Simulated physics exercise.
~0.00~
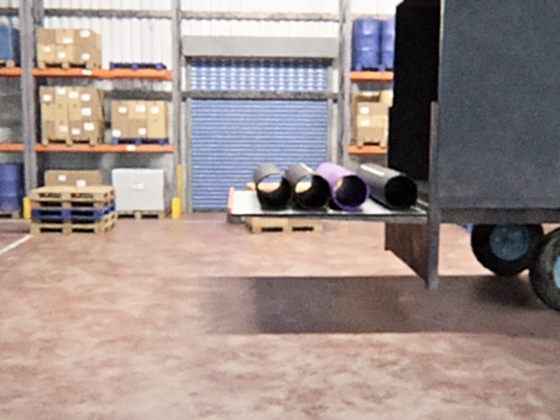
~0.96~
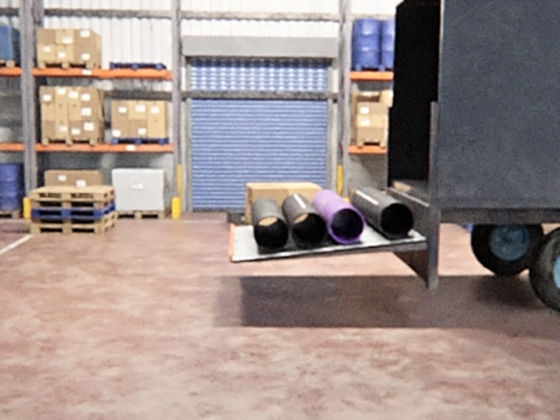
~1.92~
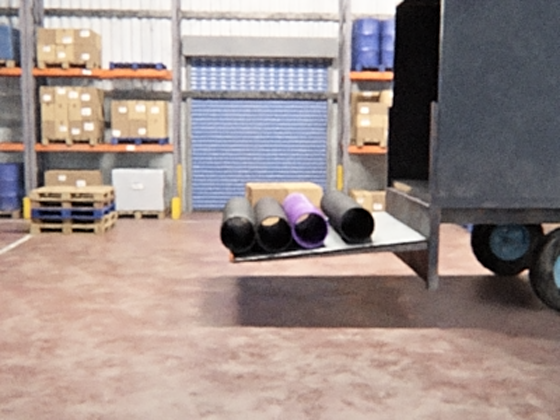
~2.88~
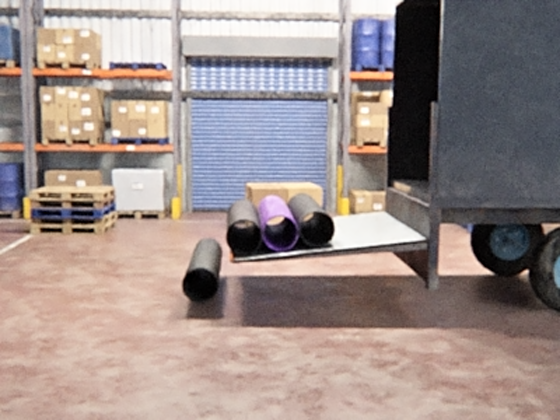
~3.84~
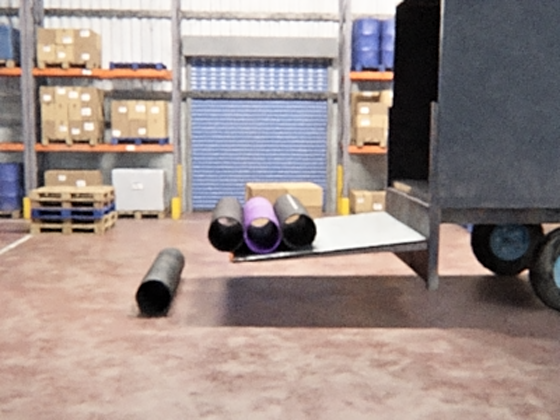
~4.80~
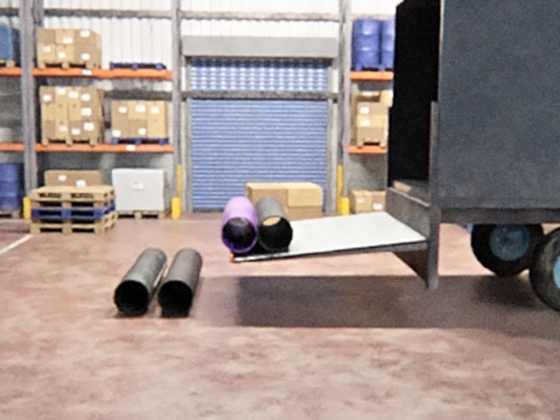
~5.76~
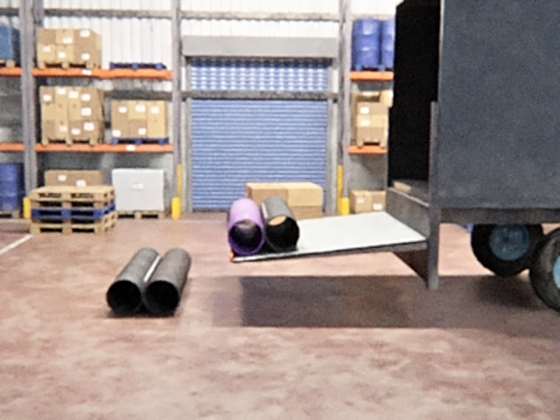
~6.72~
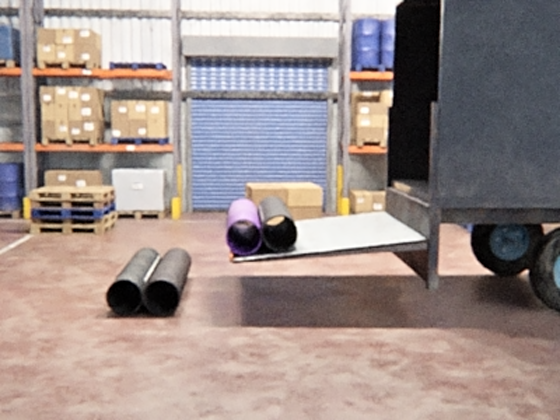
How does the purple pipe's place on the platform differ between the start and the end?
At the start the purple pipe is third from the left in the row, closer to the lorry on the level platform. At the end it is farther left and lower, resting at the outer end of the tilted platform as the leftmost pipe still on it.
At the start, four hollow pipes, one purple and the rest dark, lie side by side on a level platform sticking out to the left from the back of a lorry in a warehouse. The platform drops a little and its outer end tips down, and the pipes roll left towards the edge. The leading dark pipe goes over and lands on the floor, rolling a little farther left. A second dark pipe follows and ends up beside it. The purple pipe stops at the outer end of the sloping platform, with the last dark pipe resting against its right side.
